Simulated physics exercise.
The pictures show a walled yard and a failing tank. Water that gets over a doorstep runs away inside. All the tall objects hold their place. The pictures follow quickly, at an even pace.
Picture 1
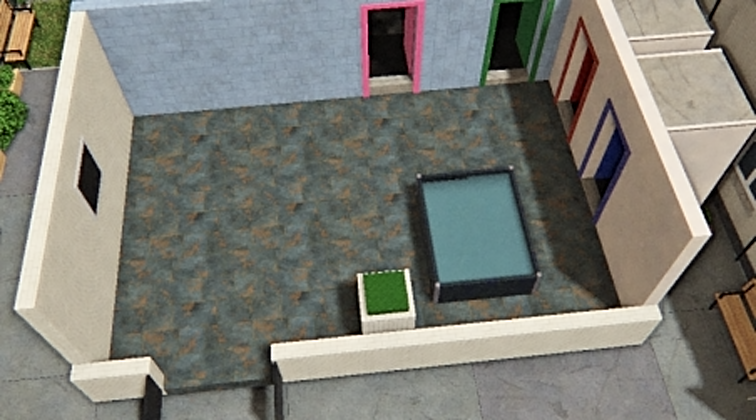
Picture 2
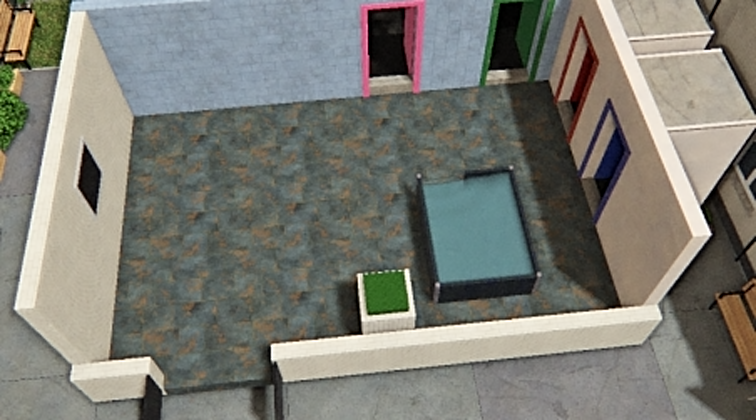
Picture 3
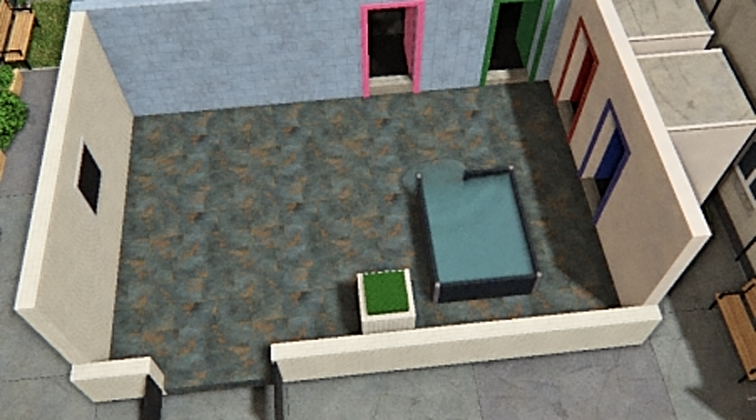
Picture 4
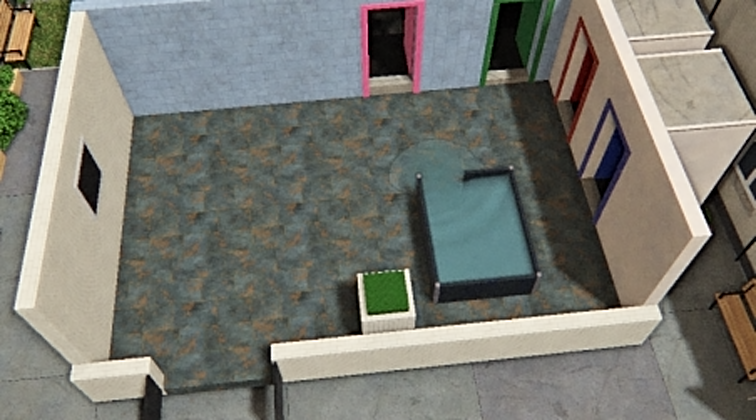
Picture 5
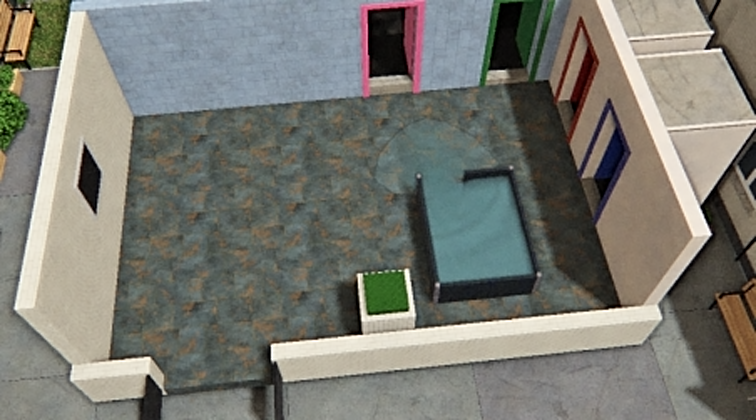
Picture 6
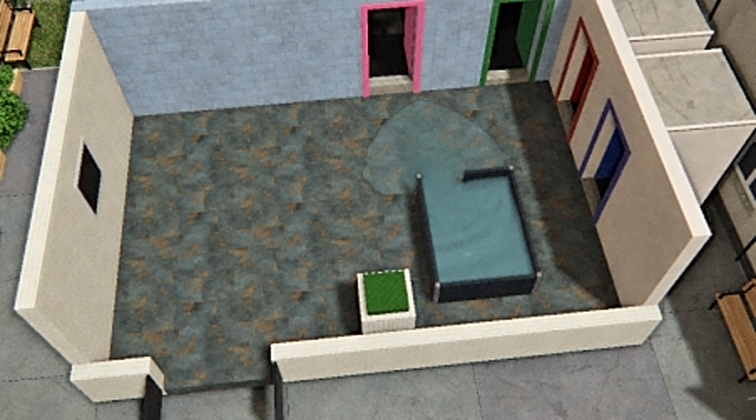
Water poured out through a gap in the far side of the dark-walled tank in the yard, then spread in a widening, rounded sheet across the stone floor toward the pink-framed doorway.
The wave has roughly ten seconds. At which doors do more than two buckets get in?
The pink door stays under that; the blue door stays under that; the red door stays under that; the green door stays under that.
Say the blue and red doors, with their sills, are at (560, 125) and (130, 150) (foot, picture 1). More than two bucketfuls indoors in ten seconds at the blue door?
Blue lets more in.
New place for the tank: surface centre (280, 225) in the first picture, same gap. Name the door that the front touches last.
I say the blue door.
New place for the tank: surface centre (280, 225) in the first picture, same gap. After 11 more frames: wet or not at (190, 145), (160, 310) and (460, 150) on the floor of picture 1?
As listed: Covered, not flooded, clear.
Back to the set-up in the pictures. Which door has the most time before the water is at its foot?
I say the blue one.
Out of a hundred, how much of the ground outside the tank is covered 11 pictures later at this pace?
I make it 25 per cent.
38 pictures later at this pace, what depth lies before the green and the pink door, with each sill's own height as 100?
About 50 and 40 per cent.
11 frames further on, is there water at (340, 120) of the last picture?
Answer: Wet.
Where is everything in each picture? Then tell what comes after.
The first picture shows the tank at (476, 226) is whole and still.
In the second picture, water pours out on the tank's far side and has run to a hidden place.
In the third picture, the front is at (452, 162), out from the gap on the tank's far side.
In the fourth picture, the front is at (442, 143), out from the gap on the tank's far side.
In the fifth picture, water pours out on the tank's far side and has run to (423, 122).
In the sixth picture, water pours out on the tank's far side and has run to (417, 104).
A moment on, water covers 15 % of the floor; the pink door wet at the sill, nothing in, the blue door not reached, the red door not reached, the green door not reached.
Next, water covers 25 % of the floor; the pink door wet at the sill, nothing in, the blue door not reached, the red door not reached, the green door wet at the sill, nothing in.
Then, water covers 35 % of the floor; the pink door wet at the sill, nothing in, the blue door not reached, the red door wet at the sill, nothing in, the green door wet at the sill, nothing in.
Later, water covers 60 % of the floor; the pink door wet at the sill, nothing in, the blue door wet at the sill, nothing in, the red door under two buckets in, the green door wet at the sill, nothing in.
In the end, water covers 80 % of the floor; the pink door wet at the sill, nothing in, the blue door wet at the sill, nothing in, the red door under two buckets in, the green door wet at the sill, nothing in.
